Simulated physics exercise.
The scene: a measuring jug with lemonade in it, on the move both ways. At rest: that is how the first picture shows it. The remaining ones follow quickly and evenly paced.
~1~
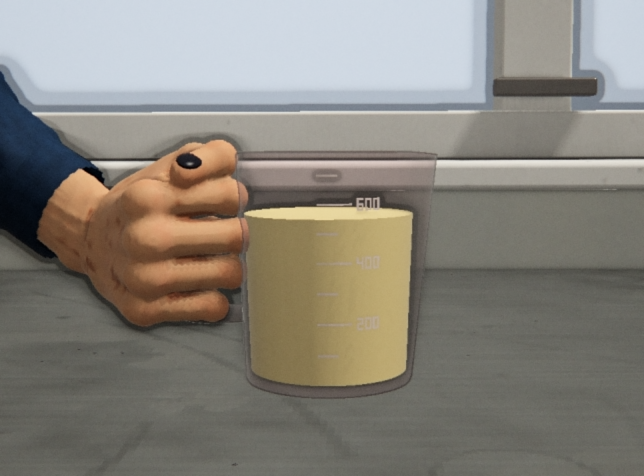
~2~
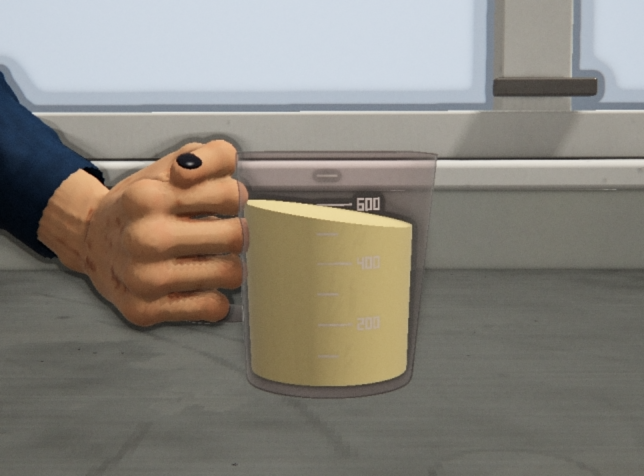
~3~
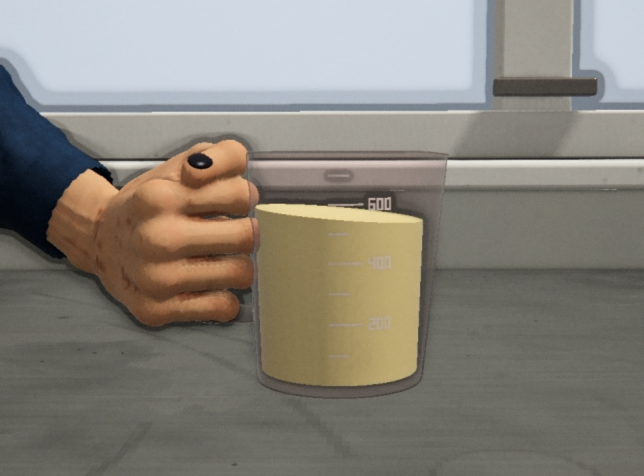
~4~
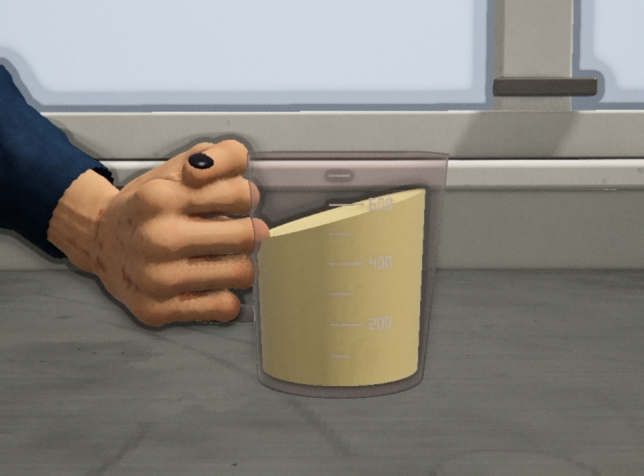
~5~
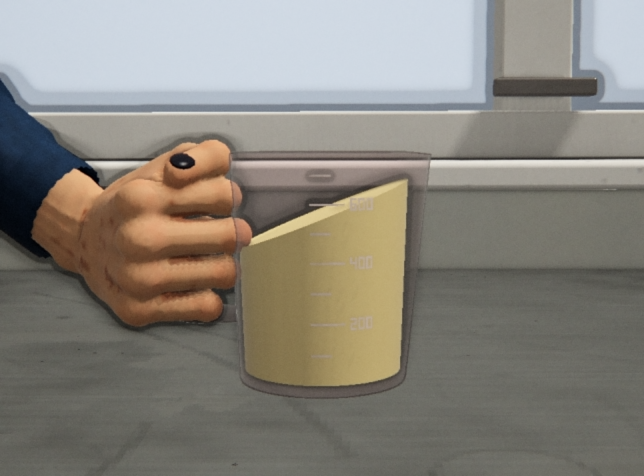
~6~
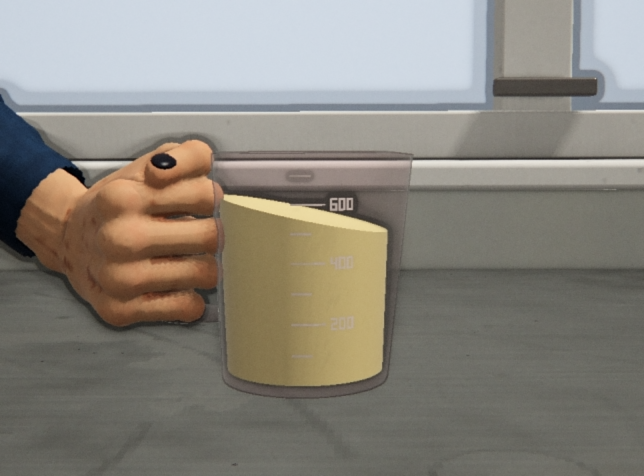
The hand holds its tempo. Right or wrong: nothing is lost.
Wrong.
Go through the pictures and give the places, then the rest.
Measuring jug (328, 260) about two thirds full; at rest, in the first picture.
Measuring jug about two thirds full, surface at (328, 216); surface clearly higher on the left, in the second picture.
Measuring jug (339, 260) about two thirds full; surface a little higher on the left, in the third picture.
Measuring jug about two thirds full, surface at (339, 216); surface clearly higher on the right, in the fourth picture.
Measuring jug (323, 260) about two thirds full; surface much higher on the right, in the fifth picture.
Measuring jug about two thirds full, surface at (305, 216); surface clearly higher on the left, in the sixth picture.
Next, the highest wave so far goes over the rim.
Finally, the highest wave so far goes over the rim; some is on the top.
